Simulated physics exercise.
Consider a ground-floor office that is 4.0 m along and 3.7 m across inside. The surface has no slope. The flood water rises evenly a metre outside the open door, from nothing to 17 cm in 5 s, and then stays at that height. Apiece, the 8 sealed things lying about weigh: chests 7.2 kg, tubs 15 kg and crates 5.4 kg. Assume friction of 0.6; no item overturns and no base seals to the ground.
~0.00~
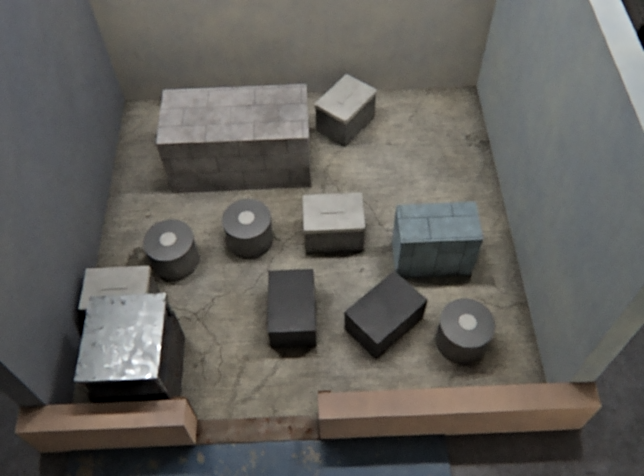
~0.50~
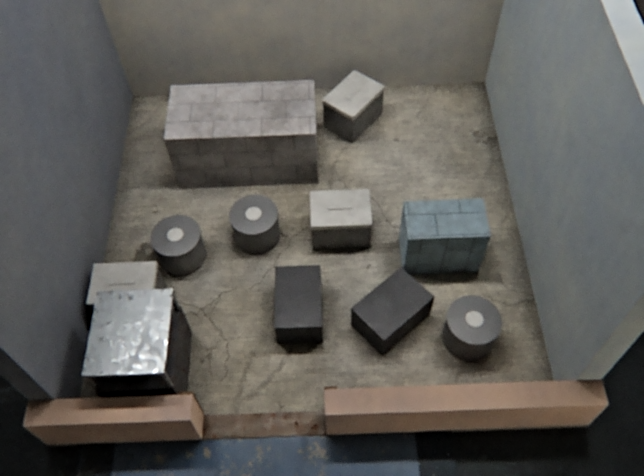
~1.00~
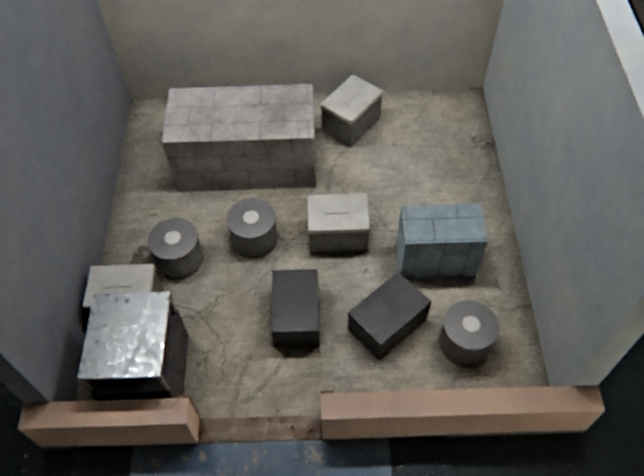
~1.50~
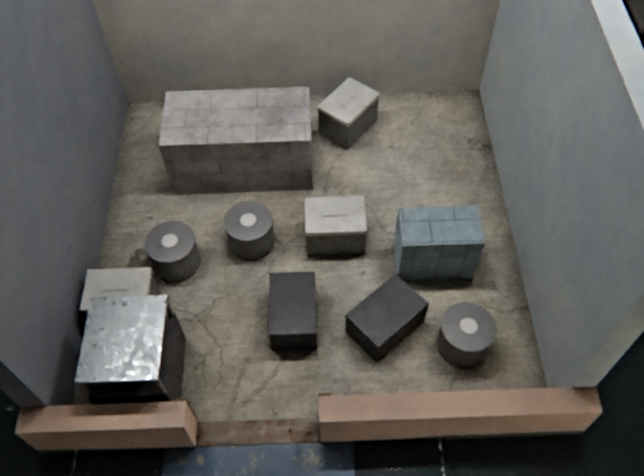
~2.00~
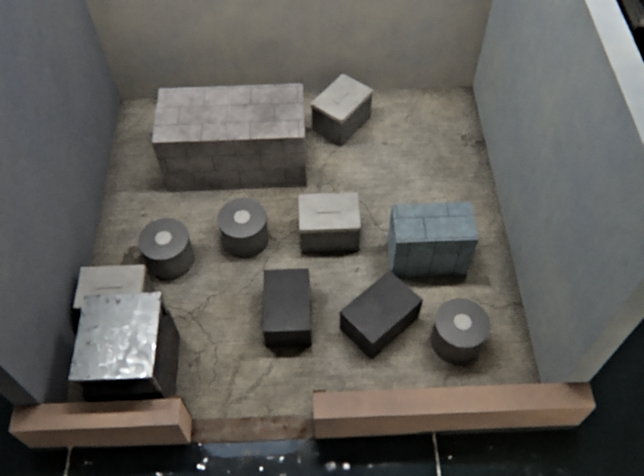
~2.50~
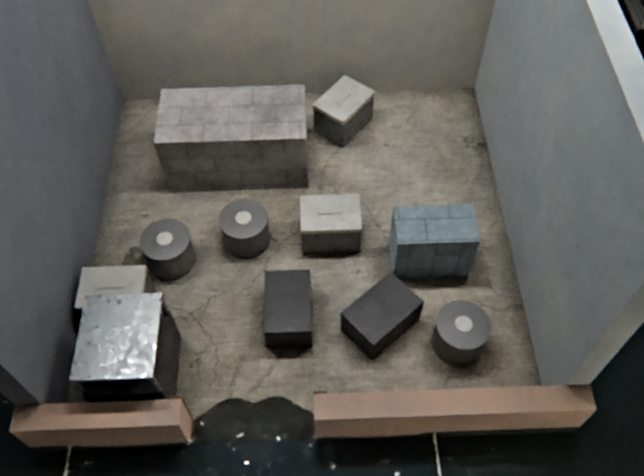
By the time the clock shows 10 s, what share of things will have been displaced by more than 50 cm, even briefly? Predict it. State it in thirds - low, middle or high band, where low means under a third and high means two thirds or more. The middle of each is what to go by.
Low band.
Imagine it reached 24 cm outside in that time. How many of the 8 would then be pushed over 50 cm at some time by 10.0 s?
That would make 5 of them.
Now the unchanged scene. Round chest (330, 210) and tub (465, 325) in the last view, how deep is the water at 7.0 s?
I'd estimate 4 cm for the first and 1 cm for the second.
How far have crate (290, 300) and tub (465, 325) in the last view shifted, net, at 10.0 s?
The first is 250 cm from its start, the second 0 cm.
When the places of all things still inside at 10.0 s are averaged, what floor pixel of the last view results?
Mean position: Approximately (333, 223).
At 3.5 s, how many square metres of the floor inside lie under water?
Wet: Near 1.0 m2.
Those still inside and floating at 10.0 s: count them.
Count: 3.
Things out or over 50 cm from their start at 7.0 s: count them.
I make it 2.
After 3.5 s 0 of 8 are over 50 cm from their spots; 0 afloat.
After 4.5 s 0 of 8 are over 50 cm from their spots; 0 afloat.
After 7.0 s 2 of 8 are over 50 cm from their spots; 1 afloat.
After 10.0 s 2 of 8 are over 50 cm from their spots, and 2 have been at some point; 3 afloat.
